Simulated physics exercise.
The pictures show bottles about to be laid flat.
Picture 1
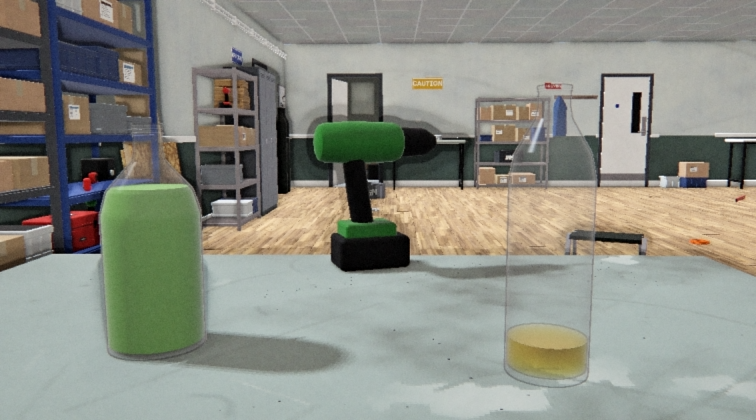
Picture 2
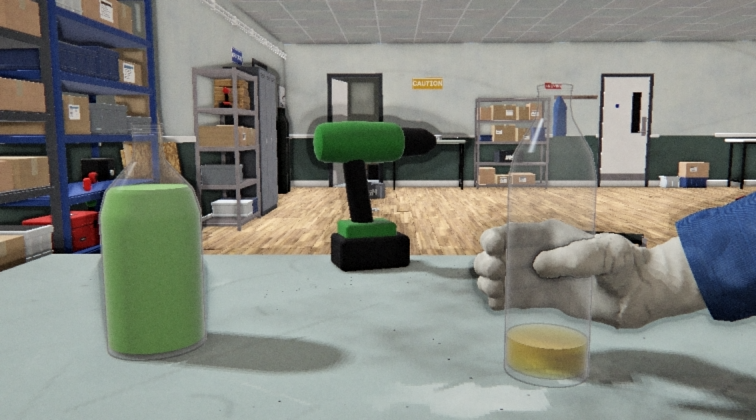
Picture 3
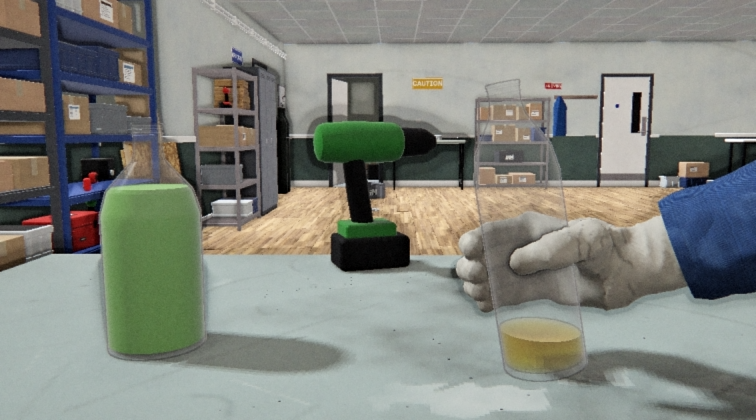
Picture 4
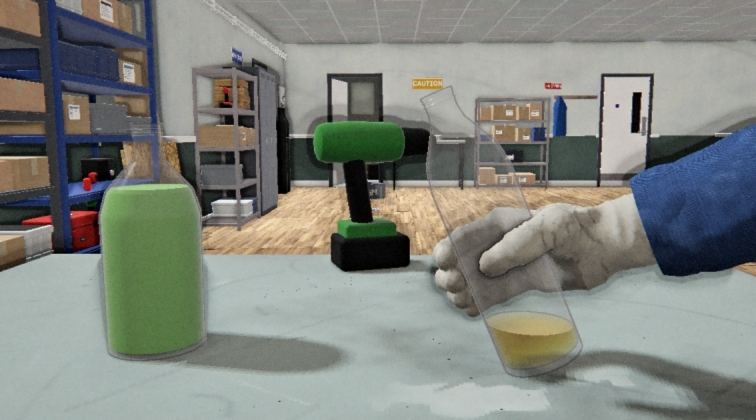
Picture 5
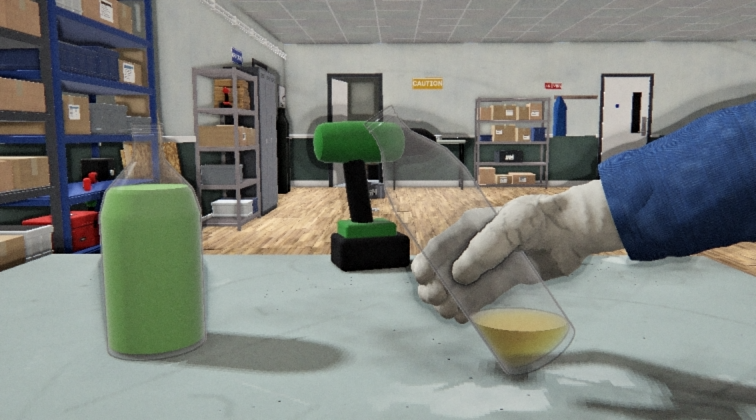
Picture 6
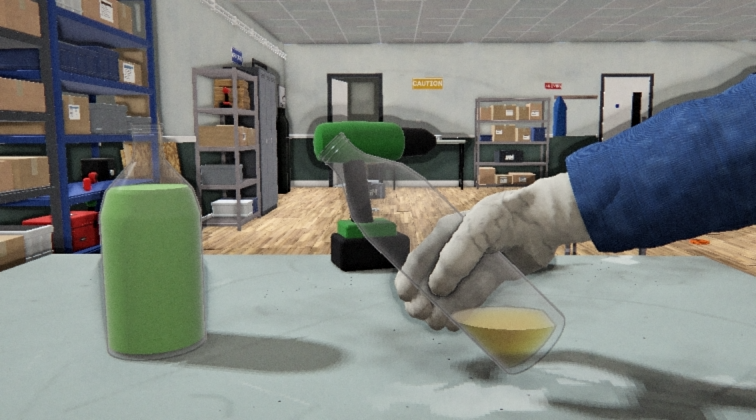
A gloved hand grasping a nearly empty clear bottle of yellow liquid and tilting it left beside a drill and green-filled bottle.
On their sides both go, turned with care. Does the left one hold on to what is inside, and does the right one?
Left: No; right: Yes.
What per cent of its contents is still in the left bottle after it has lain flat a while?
Roughly 40 per cent.
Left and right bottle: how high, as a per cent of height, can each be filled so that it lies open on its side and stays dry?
26 %, then 26 %.
A moment on, the right bottle is nearly down; right bottle, all still inside.
Further on, the right bottle lies flat; right bottle, all still inside.
When it is over, both lie flat; right bottle, all still inside; left bottle, a puddle at its mouth.
